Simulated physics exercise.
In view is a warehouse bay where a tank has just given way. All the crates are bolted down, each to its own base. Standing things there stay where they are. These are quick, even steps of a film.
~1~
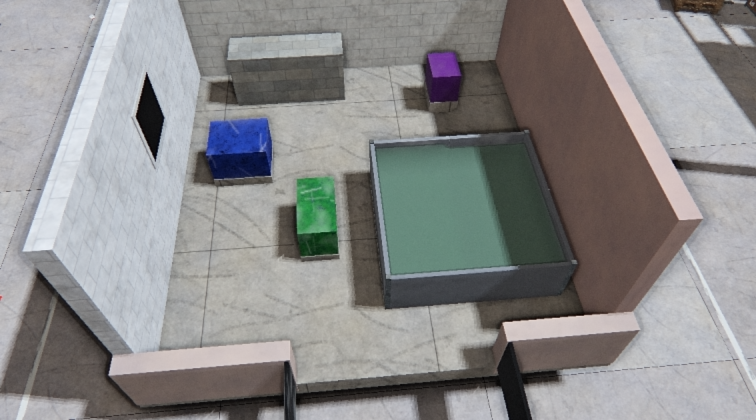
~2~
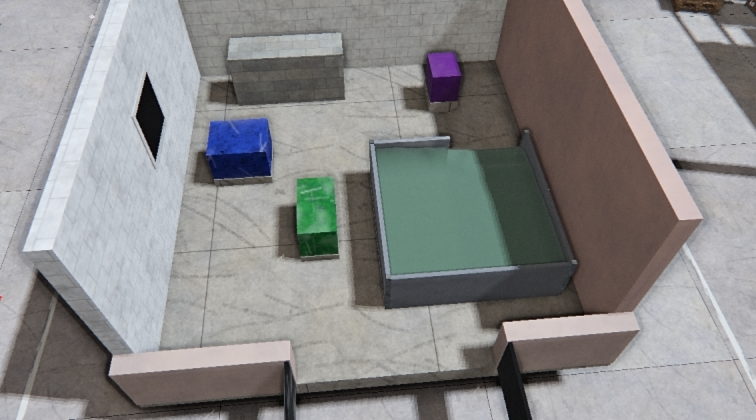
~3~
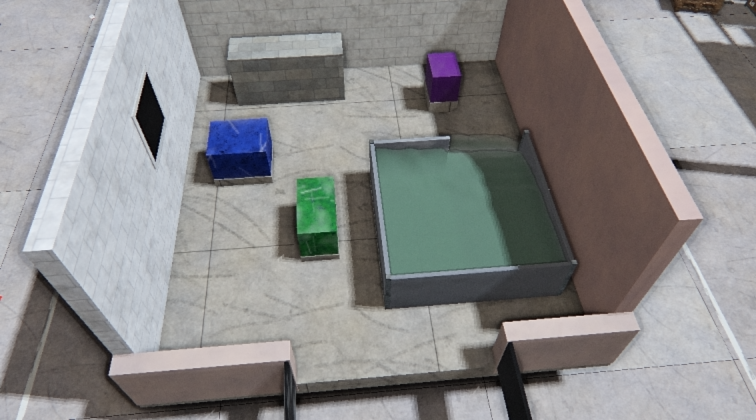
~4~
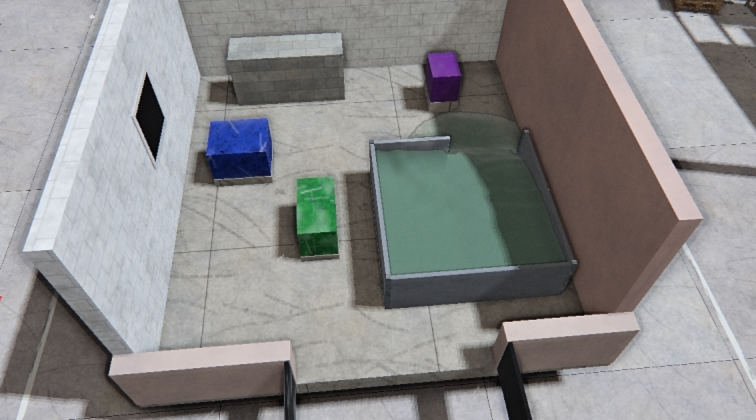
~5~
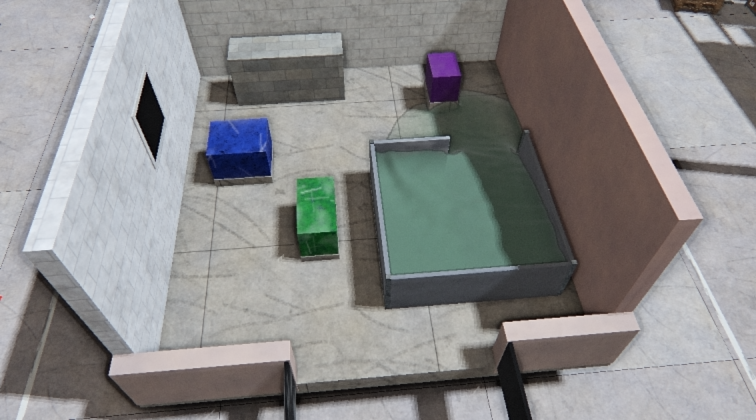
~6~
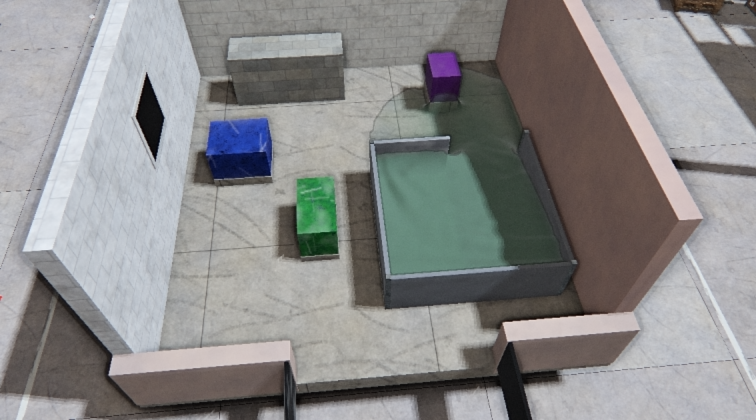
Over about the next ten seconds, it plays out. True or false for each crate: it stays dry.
Purple crate: False, it gets wet; blue crate: False, it gets wet; green crate: False, it gets wet.
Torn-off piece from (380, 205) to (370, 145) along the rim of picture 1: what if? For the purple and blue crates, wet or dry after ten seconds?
Note - purple remains untouched, blue goes wet.
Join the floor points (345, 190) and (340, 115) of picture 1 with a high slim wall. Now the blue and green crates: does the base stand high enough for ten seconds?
Blue: Reached; green: Not reached.
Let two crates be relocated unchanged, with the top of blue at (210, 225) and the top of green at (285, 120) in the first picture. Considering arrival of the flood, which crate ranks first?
From the scene, I'd name the one in purple.
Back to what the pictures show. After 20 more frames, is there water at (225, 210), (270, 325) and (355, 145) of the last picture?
Result by point, in sequence: Unwetted, then unwetted, then waterlogged.
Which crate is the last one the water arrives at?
Pick: The green crate.
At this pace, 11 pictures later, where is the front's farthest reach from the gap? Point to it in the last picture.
The front should reach about (259, 81).
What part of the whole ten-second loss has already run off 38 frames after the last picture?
Roughly 5 percent.
A moment on, water covers 25 % of the floor; the purple crate water round its plinth, the blue crate not reached, the green crate not reached.
Next, water covers 35 % of the floor; the purple crate water round its plinth, the blue crate not reached, the green crate not reached.
Then, water covers 55 % of the floor; the purple crate water round its plinth, the blue crate water round its plinth, the green crate water round its plinth.
Later, water covers 95 % of the floor; the purple crate water round its plinth, the blue crate water round its plinth, the green crate water round its plinth.
In the end, water covers 100 % of the floor; the purple crate was topped, the blue crate was topped, the green crate was topped.
